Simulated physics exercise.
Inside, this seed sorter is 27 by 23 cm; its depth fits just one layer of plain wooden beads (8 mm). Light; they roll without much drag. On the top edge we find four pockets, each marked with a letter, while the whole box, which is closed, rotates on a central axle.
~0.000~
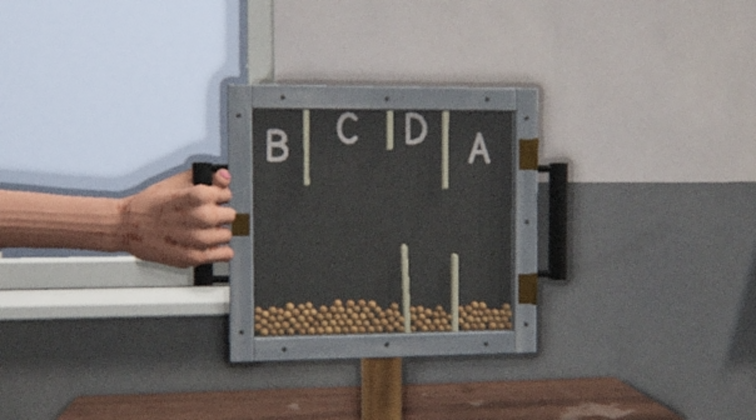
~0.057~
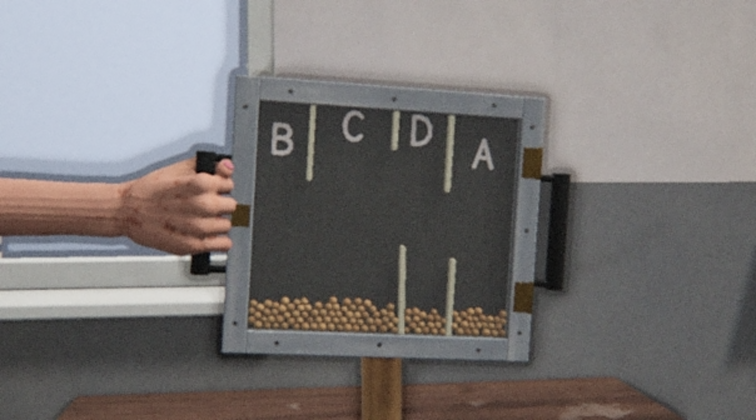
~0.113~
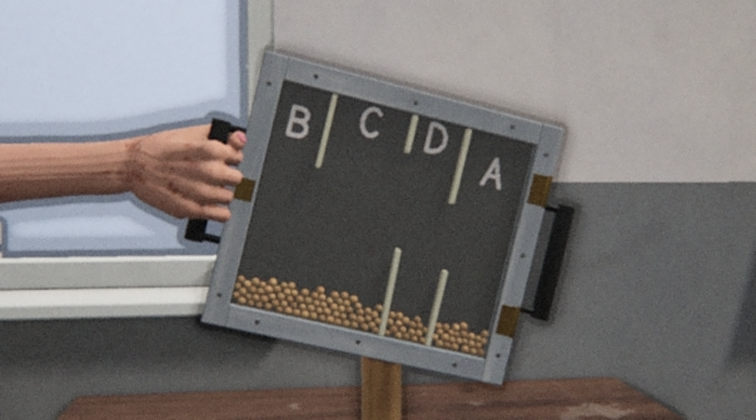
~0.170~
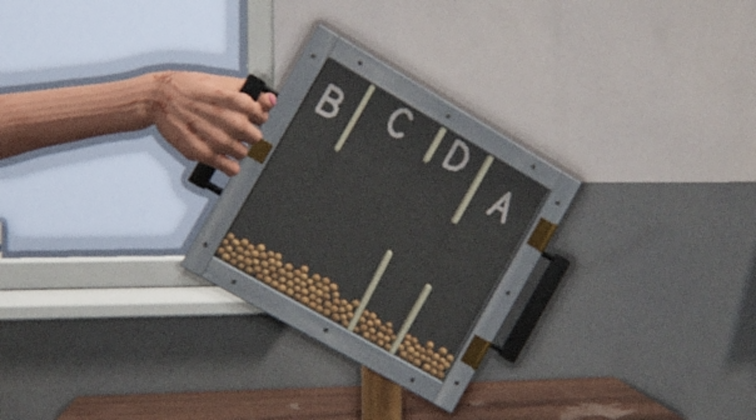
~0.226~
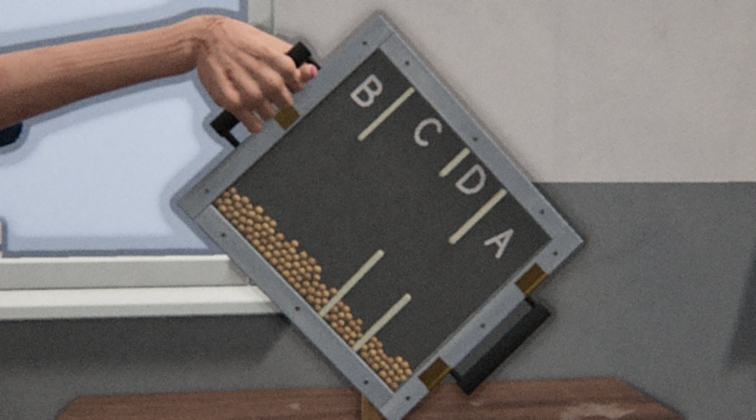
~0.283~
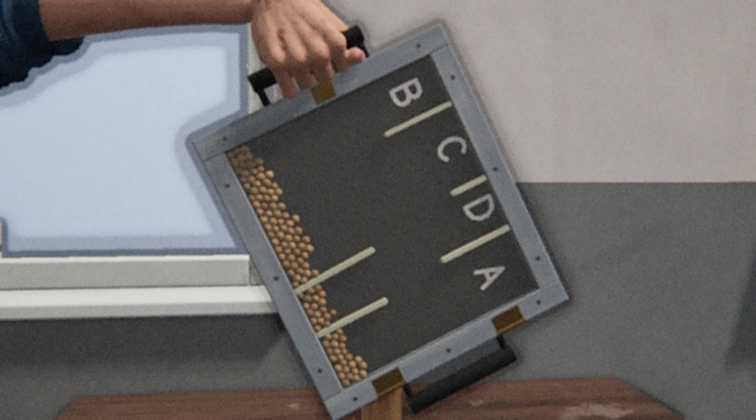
In a room beside a window, a hand grips the left handle of a square framed box with a dark face lettered B, C, D, A and small brown beads along its bottom. The hand lifts, turning the box clockwise, slightly and then steeply, until the beads lie banked along its lower-left side.
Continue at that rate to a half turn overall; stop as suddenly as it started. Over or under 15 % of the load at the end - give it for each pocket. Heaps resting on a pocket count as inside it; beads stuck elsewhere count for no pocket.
Pocket A: Over. Pocket B: Under. Pocket C: Over. Pocket D: Over.
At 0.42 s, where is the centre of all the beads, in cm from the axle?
9 cm left, 2 cm above.
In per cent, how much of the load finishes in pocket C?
Some 55 per cent.
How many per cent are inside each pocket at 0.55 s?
Pocket A: 0; pocket B: 0; pocket C: 0; pocket D: 0.
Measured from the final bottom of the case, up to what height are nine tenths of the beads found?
I'd put it at close to 4 centimetres.
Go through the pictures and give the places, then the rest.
In the first frame, level, about 120 beads; load centre (378, 319); top bead (337, 304); A (479, 148), B (278, 146), C (348, 128), D (417, 129); walls (407, 335) to (404, 247), (454, 333) to (455, 257).
In the second frame, turned 3° clockwise; load centre (373, 319); top bead (285, 302).
In the third frame, turned 14° clockwise; load centre (356, 316); top bead (241, 280).
In the fourth frame, turned 30° clockwise; load centre (332, 304); top bead (230, 237).
In the fifth frame, turned 47° clockwise; load centre (310, 286); top bead (232, 192).
In the sixth frame, turned 64° clockwise; load centre (296, 262); top bead (245, 150); A (491, 274), B (407, 94), C (452, 148), D (481, 210); partition tips (387, 134), (453, 193), (443, 260).
After 0.42 s, it has turned 105°, the beads' middle is 9 cm left of and 2 cm above the axle; inside pockets, nothing yet.
After 0.55 s, it has turned 144°, the beads' middle is 5 cm left of and 2 cm above the axle; inside pockets, nothing yet.
After 0.74 s, it has turned 180°, the beads' middle is in line with and 7 cm below the axle; inside pockets, A 15 %, B 5 %, C 35 %, D 10 %.
Settled by 1.6 s, A 20 %, B 5 %, C 55 %, D 20 %.
